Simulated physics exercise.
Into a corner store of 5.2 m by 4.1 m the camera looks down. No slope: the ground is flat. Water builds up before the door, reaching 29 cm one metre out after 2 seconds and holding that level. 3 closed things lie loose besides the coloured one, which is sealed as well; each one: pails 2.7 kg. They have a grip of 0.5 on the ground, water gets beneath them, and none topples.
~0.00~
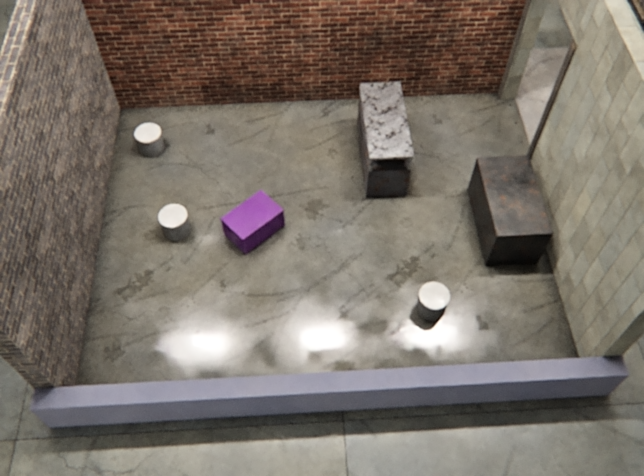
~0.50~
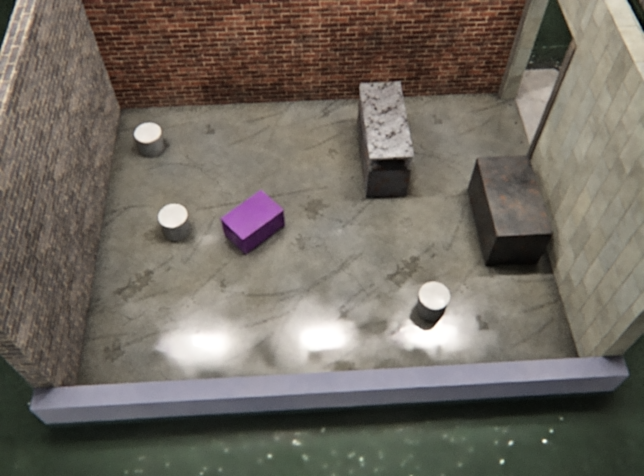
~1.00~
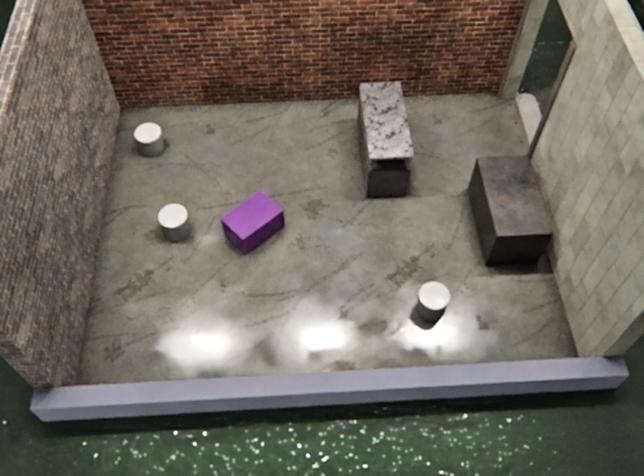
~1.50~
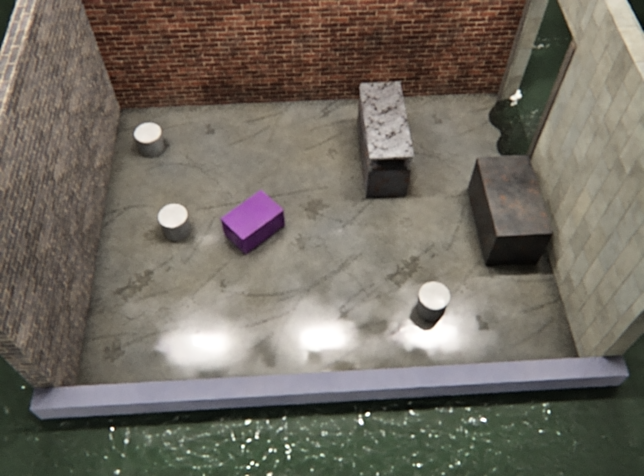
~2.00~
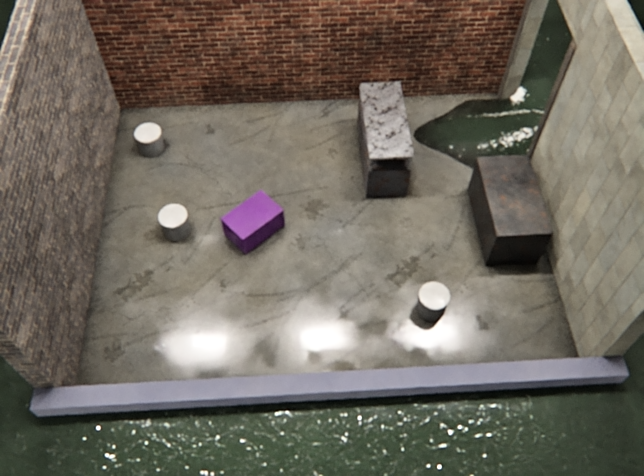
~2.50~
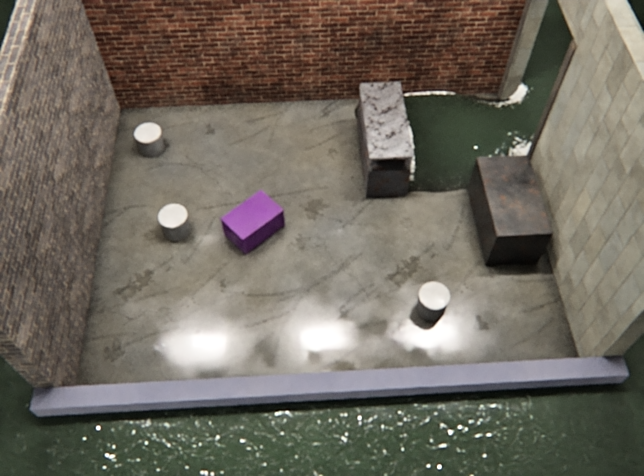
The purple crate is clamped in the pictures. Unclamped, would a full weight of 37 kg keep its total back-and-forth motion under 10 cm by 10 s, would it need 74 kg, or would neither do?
The lighter amount suffices.
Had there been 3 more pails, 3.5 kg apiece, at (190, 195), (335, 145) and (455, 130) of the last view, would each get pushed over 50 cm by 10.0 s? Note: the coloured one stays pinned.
Listed in order, they go over the bar, beneath the bar, over the bar.
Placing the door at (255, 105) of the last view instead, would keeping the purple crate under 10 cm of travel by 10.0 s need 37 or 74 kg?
So only the heavy mass does it.
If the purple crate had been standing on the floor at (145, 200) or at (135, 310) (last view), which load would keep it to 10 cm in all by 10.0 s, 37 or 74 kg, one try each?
Taking the two spots in turn, both keep it, then only the heavier keeps it.
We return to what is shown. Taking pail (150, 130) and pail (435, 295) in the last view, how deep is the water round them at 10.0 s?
Depth approx. 15 cm / 14 cm.
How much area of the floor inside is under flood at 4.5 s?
Wet: Near 14 m2.
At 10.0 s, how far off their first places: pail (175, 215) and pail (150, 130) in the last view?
Respectively 200 and 200 cm.
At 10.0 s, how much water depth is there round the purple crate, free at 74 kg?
Around 8 cm.
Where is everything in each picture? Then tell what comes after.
The first frame shows the purple crate at (252, 214), on the bottom; 0.0 m2 under water; 0 of 4 have shifted.
The second frame shows the purple crate at (252, 214), on the bottom; water covers 0.0 m2; 0 of 4 have shifted.
The third frame shows the purple crate at (252, 214) rests on the ground; 0.0 m2 under water; 0 of 4 have shifted.
The fourth frame shows the purple crate at (252, 214), on the bottom; water covers 0.2 m2; 0 of 4 have shifted.
The fifth frame shows the purple crate at (252, 214) rests on the ground; water covers 1.1 m2; 0 of 4 have shifted.
The sixth frame shows the purple crate at (252, 214) rests on the ground; water covers 2.4 m2; 0 of 4 have shifted.
After 3.5 s the purple crate would be 0 cm from its start with 37 kg and 0 cm from its start with 74 kg; 0 cm of water round it then.
After 4.5 s the purple crate would be 0 cm from its start with 37 kg and 0 cm from its start with 74 kg; 1 cm of water round it then.
After 7.0 s the purple crate would be 0 cm from its start with 37 kg and 0 cm from its start with 74 kg; 2 cm of water round it then.
After 10.0 s the purple crate would be 0 cm from its start with 37 kg and 0 cm from its start with 74 kg; 8 cm of water round it then.
